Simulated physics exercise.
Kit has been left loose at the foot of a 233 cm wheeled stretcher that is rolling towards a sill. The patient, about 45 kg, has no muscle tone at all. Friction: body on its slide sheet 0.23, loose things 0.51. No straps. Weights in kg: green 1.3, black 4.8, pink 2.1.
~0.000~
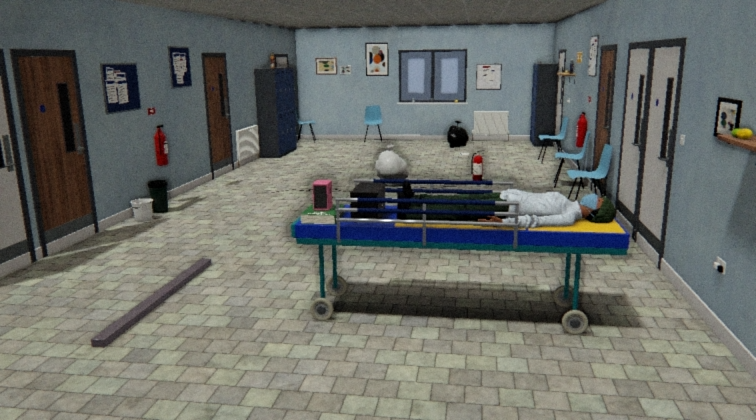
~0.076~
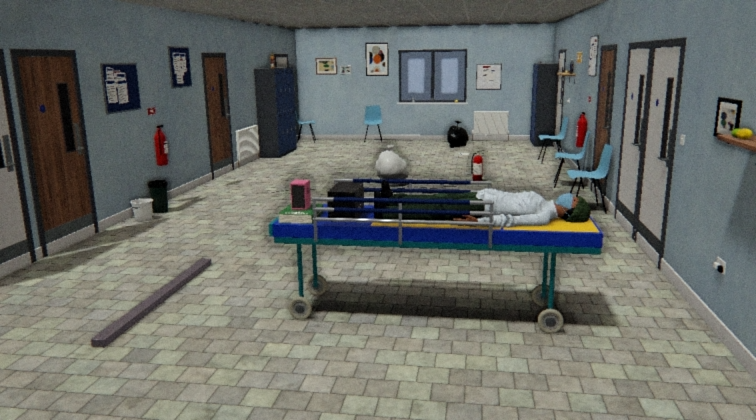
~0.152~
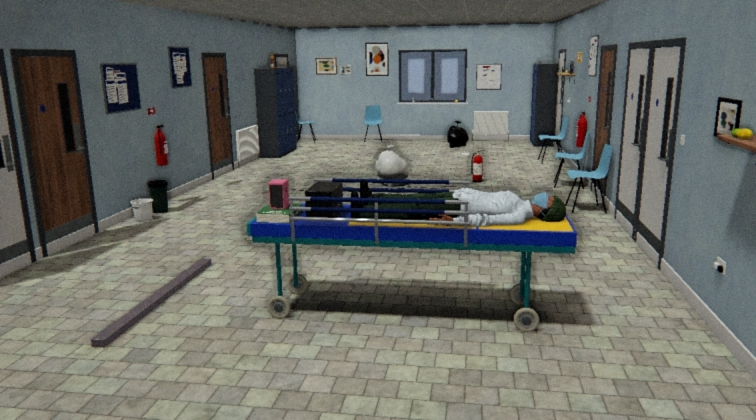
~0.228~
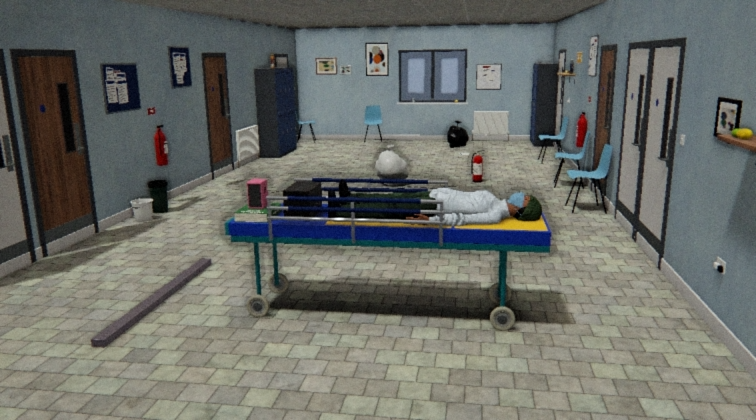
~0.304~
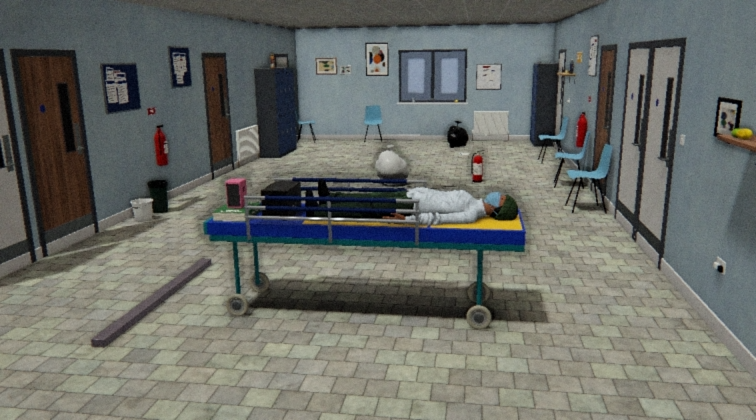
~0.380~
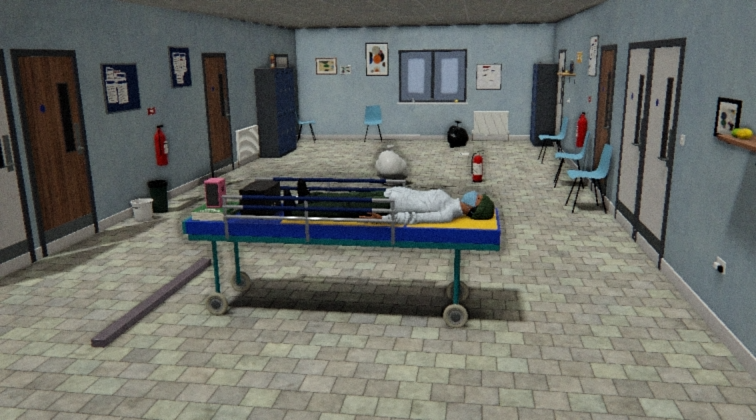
Wheeled stretcher rolling steadily left across a tiled, blue-walled room, carrying a motionless patient lying with loose kit by the feet.
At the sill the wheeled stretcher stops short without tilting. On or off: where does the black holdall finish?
This time the black holdall slides off.
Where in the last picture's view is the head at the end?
At about (277, 203).
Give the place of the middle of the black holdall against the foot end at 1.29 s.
Some 30 cm past it.
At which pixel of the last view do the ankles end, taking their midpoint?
Near (121, 206).
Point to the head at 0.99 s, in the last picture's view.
Near (323, 204).
It happens at 0.59 s.
After 0.74 s the black holdall is 25 cm short of the foot end, tilted 0°, near (171, 197) in the last picture's view.
After 0.99 s the black holdall is 1 cm past the foot end, tilted 5°, near (141, 197) in the last picture's view; the green folder 44 cm past the foot end, tilted 55°.
After 1.29 s the black holdall is 29 cm past the foot end, tilted 60°, near (114, 233) in the last picture's view.
When all is still (2.8 s), green folder drops off; black holdall drops off; pink pump drops off; left ankle crosses the foot end.
